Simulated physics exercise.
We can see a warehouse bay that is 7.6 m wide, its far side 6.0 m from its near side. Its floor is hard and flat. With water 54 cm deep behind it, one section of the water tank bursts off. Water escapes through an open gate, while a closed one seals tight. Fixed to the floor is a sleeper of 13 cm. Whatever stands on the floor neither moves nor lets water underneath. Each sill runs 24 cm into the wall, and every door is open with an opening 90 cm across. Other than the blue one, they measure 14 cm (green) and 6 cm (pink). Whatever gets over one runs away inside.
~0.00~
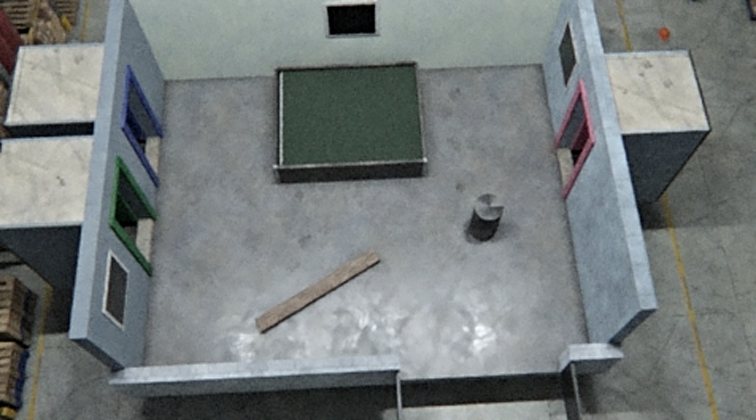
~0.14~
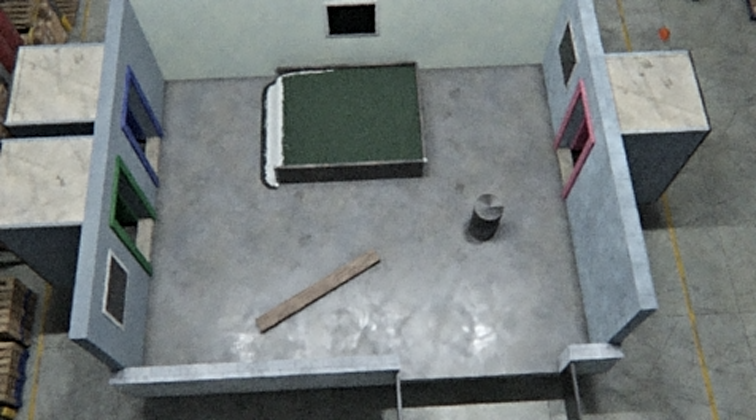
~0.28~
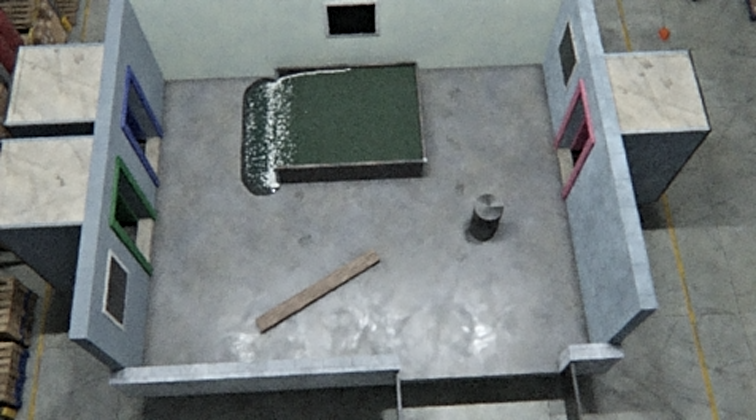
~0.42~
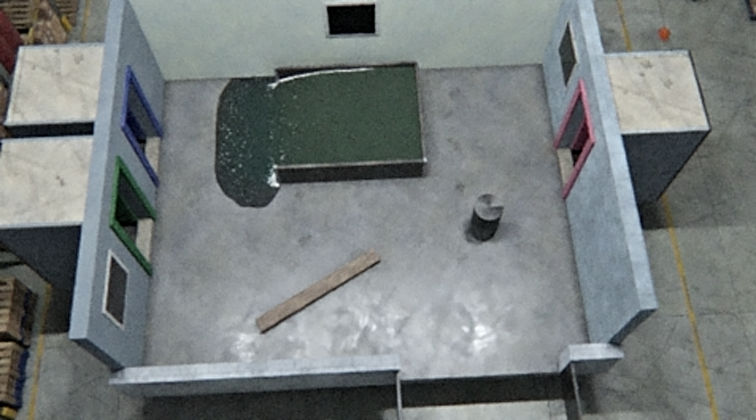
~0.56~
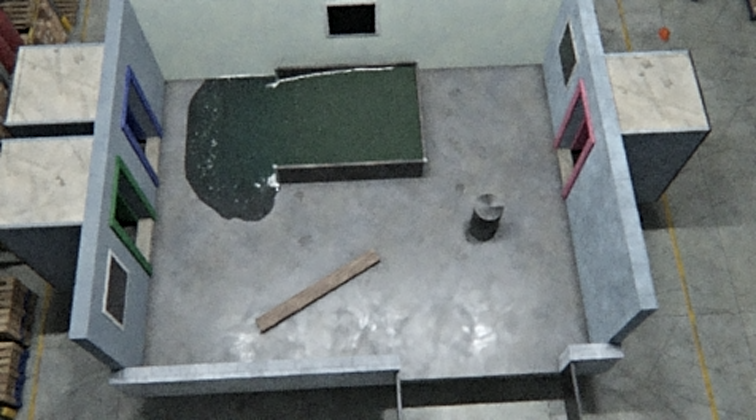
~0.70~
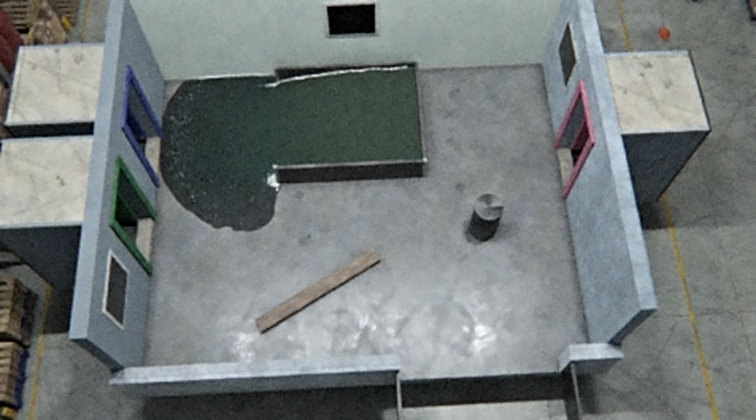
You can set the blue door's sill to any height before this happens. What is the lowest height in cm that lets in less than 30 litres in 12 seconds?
29 cm.
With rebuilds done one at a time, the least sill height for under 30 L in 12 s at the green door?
Green: Roughly 11.0 cm.
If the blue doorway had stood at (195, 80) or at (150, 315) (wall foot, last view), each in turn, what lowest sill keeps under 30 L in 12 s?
Around 30 and 13.0 cm respectively.
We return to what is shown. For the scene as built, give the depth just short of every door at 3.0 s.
Blue 30, green 18, pink 0 cm.
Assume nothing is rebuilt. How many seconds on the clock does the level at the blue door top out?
Around 2.4 s, give or take.
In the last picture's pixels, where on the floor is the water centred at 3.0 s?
I'd put it close to (255, 149).
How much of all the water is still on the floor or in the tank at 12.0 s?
Share still there: Approx. 80 percent.
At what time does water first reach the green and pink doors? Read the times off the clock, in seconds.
Arrival: Green 1.3 s, pink 7.5 s.
After 1.4 s water covers 20 % of the floor, deepest (40 cm) near (174, 82); 24 cm at the blue door, 64 litres in over its 8 cm sill.
After 3.0 s water covers 25 % of the floor, deepest (34 cm) near (158, 178); 30 cm at the blue door, 330 litres in over its 8 cm sill.
After 12.0 s water covers 95 % of the floor, deepest (9 cm) near (199, 127); 7 cm at the blue door, 519 litres in over its 8 cm sill.
At the blue door as built, the water arrived by 0.8 s and peaked near 33 cm at 2.4 s.
With a sill of 25.5 cm, 66 litres would have come in within the 12 s; with 34 cm, 4 litres. So under 30 litres takes about 29 cm.
